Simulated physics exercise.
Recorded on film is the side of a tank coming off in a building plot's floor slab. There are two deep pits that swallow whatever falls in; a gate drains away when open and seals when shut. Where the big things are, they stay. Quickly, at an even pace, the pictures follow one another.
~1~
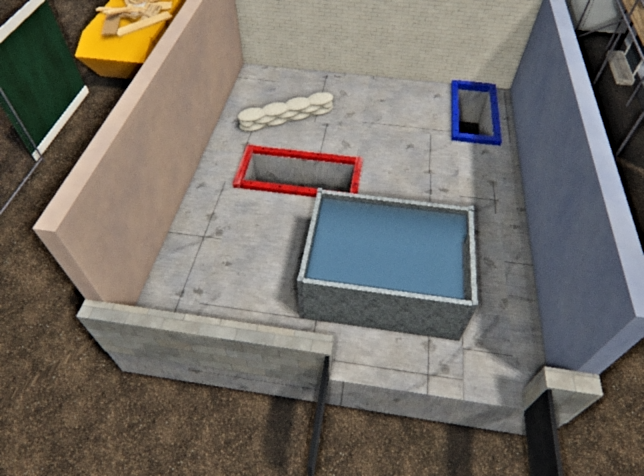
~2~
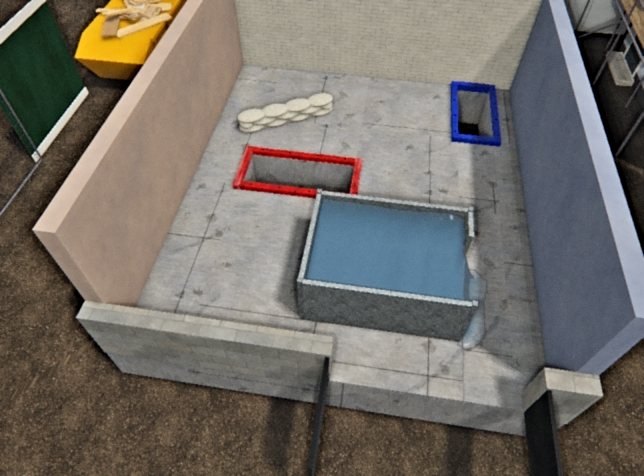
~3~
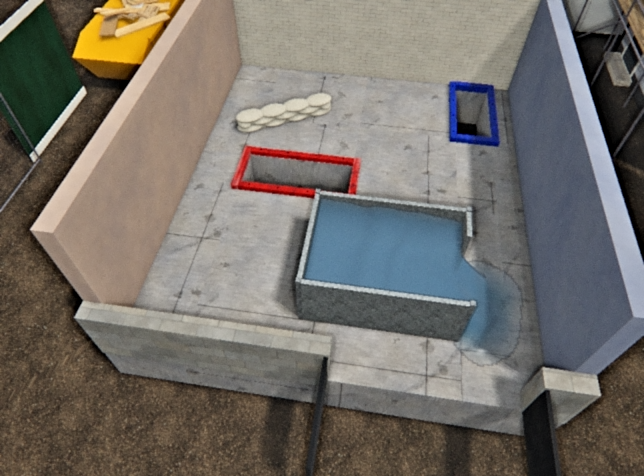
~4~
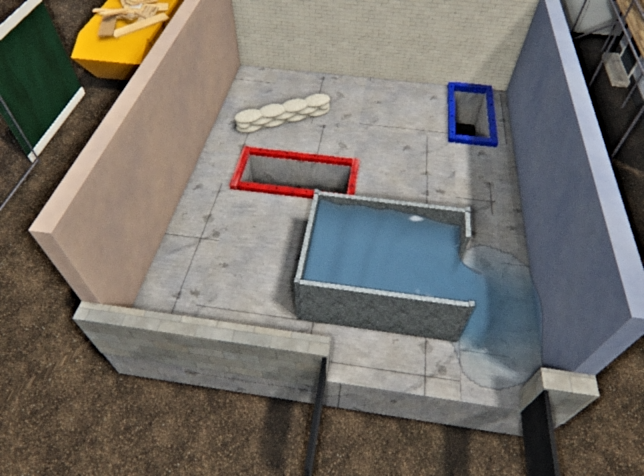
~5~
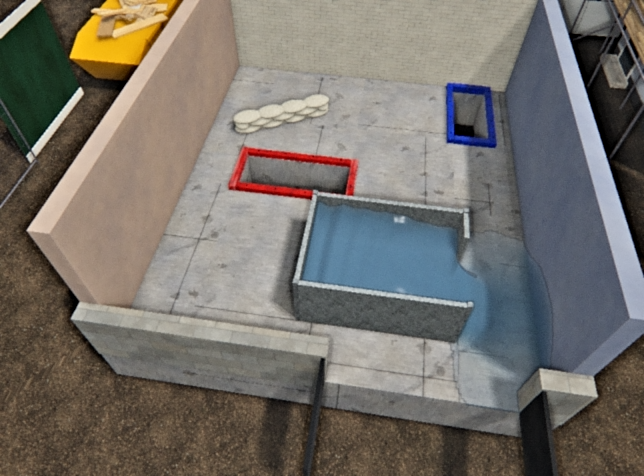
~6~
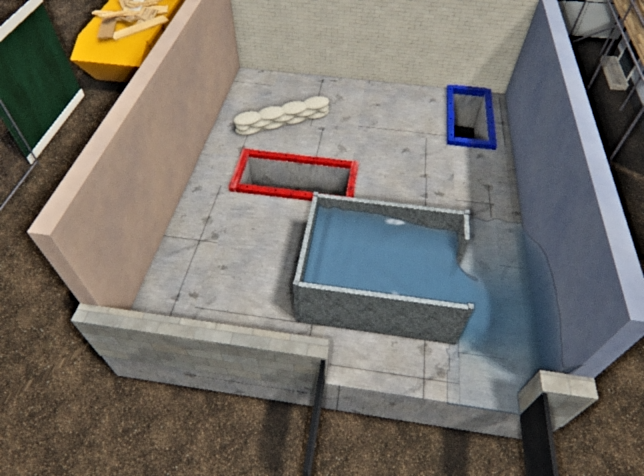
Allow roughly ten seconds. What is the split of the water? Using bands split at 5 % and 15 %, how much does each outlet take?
Gate: Greater than fifteen per cent; red pit: Smaller than five per cent; blue pit: Five per cent up to fifteen.
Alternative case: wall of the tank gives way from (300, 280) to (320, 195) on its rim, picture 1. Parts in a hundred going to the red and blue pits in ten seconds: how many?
Shares: Red at 8 percent, blue at 0 percent.
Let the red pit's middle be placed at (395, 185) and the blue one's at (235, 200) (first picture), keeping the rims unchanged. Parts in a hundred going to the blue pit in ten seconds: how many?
Blue: About 0 %.
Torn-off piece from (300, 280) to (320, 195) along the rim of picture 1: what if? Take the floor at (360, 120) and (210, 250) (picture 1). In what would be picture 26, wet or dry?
In order, I'd call them drenched and drenched.
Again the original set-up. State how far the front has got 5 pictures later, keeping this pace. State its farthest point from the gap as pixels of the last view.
Approximate pixel: (511, 142).
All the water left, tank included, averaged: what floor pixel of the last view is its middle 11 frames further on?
Point: (441, 279).
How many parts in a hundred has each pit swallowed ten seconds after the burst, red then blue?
0 in a hundred, then 10 in a hundred.
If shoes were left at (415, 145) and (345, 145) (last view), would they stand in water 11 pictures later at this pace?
One after the other: Waterlogged, left dry.
A moment on, water covers 20 % of the floor; the gate 3 %, the red pit 0 %, the blue pit 0 %.
Next, water covers 35 % of the floor; the gate 11 %, the red pit 0 %, the blue pit 1 %.
Then, water covers 55 % of the floor; the gate 22 %, the red pit 0 %, the blue pit 5 %.
Later, water covers 70 % of the floor; the gate 32 %, the red pit 0 %, the blue pit 9 %.
In the end, water covers 90 % of the floor; the gate 39 %, the red pit 0 %, the blue pit 10 %.
